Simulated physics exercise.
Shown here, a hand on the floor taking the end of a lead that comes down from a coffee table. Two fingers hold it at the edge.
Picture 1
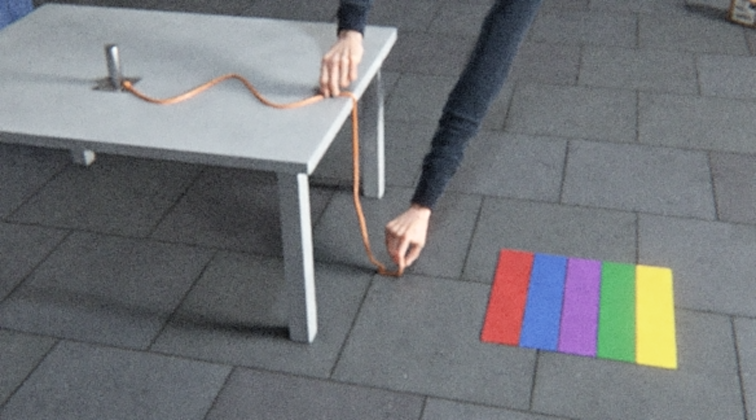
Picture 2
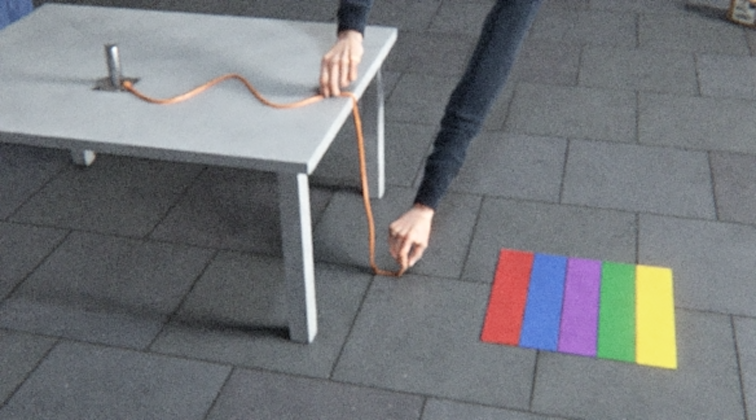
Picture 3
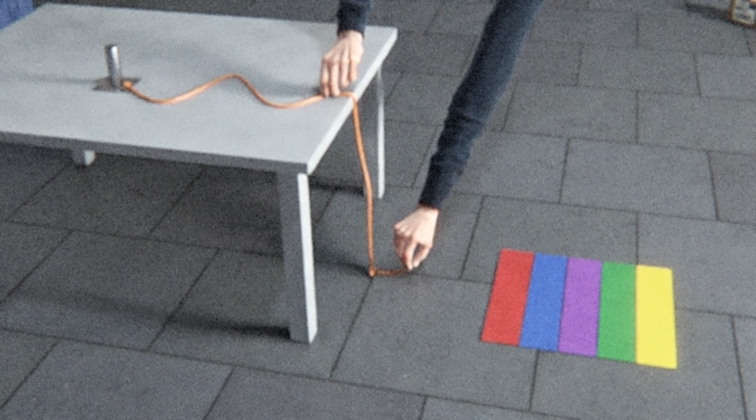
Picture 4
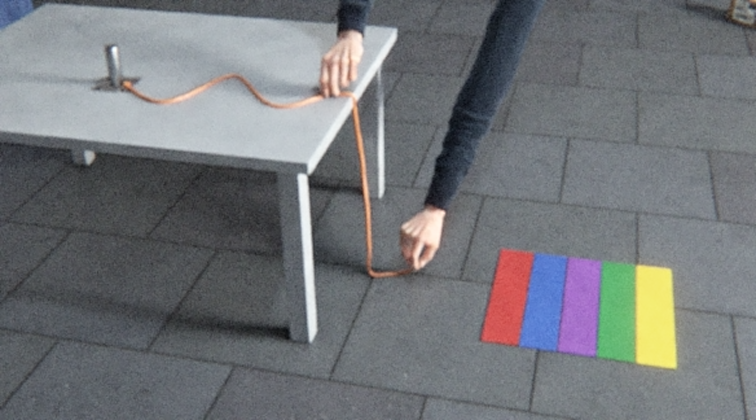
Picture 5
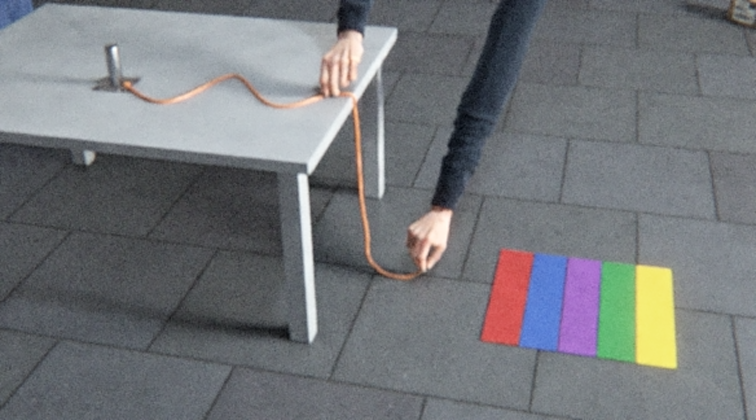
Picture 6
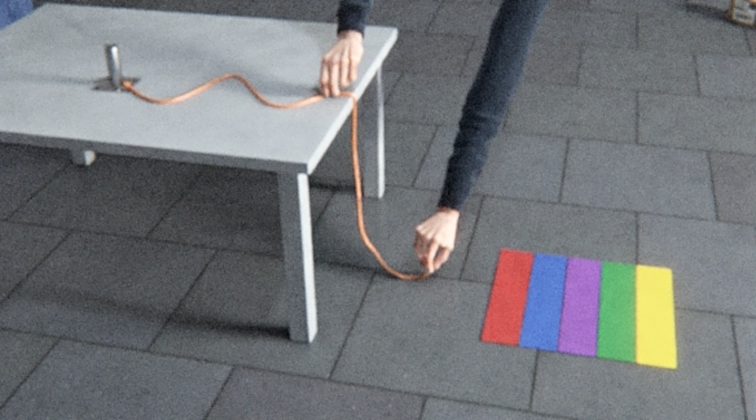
A hand near the floor held the end of an orange cord hanging from a gray table and drew it slowly a short way right, while another hand kept the cord pressed at the table's edge.
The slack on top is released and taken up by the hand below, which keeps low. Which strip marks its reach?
Over yellow.
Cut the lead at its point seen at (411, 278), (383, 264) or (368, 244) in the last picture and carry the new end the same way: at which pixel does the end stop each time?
The places are (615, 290), (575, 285) and (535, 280).
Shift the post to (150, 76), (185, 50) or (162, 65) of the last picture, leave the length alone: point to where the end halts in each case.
Try by try, around (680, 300), (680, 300) and (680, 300).
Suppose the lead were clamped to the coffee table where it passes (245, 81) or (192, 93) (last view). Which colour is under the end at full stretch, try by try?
One after the other, purple; green.
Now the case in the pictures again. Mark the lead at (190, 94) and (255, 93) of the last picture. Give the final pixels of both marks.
They go to (217, 90) and to (330, 96).
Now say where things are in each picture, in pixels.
End (404, 264); red (503, 325); blue (540, 330); purple (578, 335); green (617, 341); yellow (656, 346), in the first frame.
End (407, 264); lead through (146, 99) (218, 80) (263, 101) (343, 95) (363, 174) (372, 250), in the second frame.
End (411, 265), in the third frame.
End (418, 266); lead through (146, 99) (218, 80) (263, 101) (343, 95) (363, 174) (369, 251), in the fourth frame.
End (425, 267), in the fifth frame.
End (432, 267); lead through (146, 99) (218, 80) (263, 101) (343, 95) (356, 173) (371, 248), in the sixth frame.
Soon after, end near (578, 286); over purple.
After that, end near (625, 292); over green.
At the stop, end near (653, 296); over yellow. The end stops over the yellow strip.
